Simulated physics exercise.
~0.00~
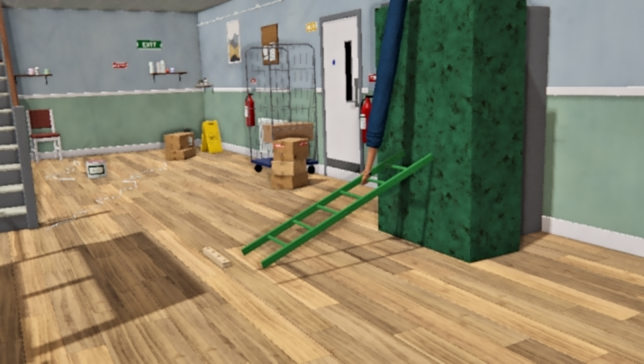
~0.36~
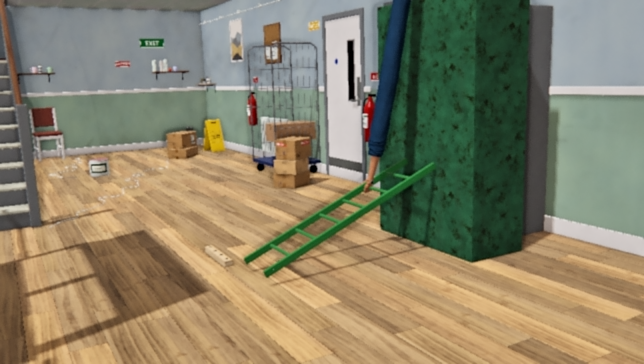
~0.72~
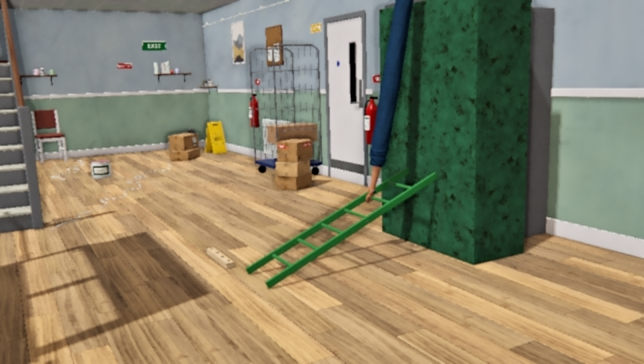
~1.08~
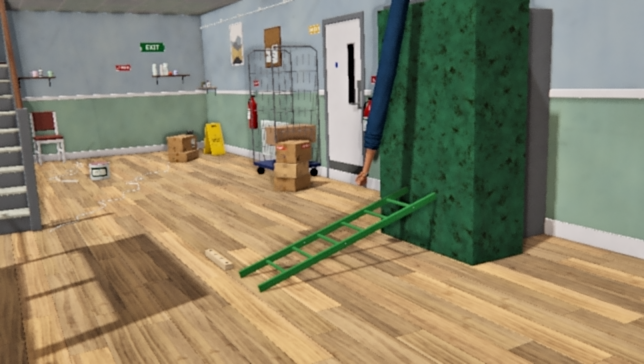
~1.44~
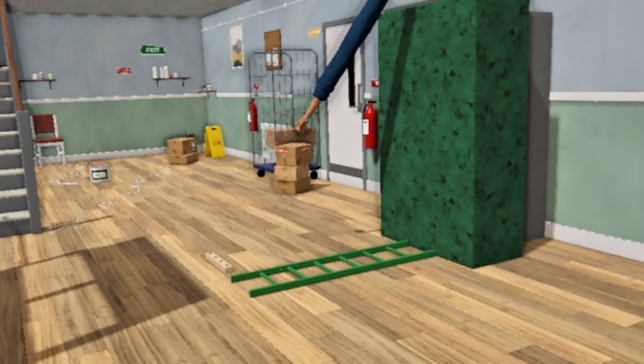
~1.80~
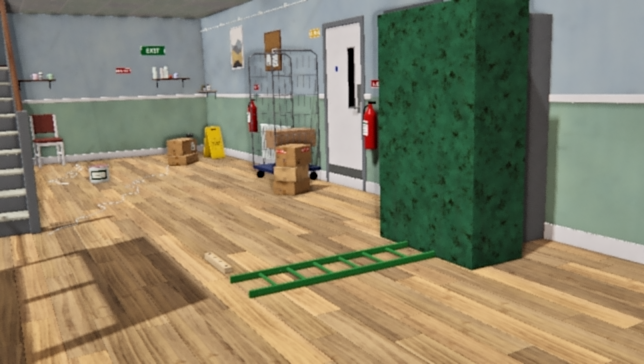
A green ladder leaned at a low slant against a tall green block in a room with a wooden floor, steadied by a blue-sleeved arm. The hand let go and drew back, and the ladder slid down and ended up lying flat on the floor.
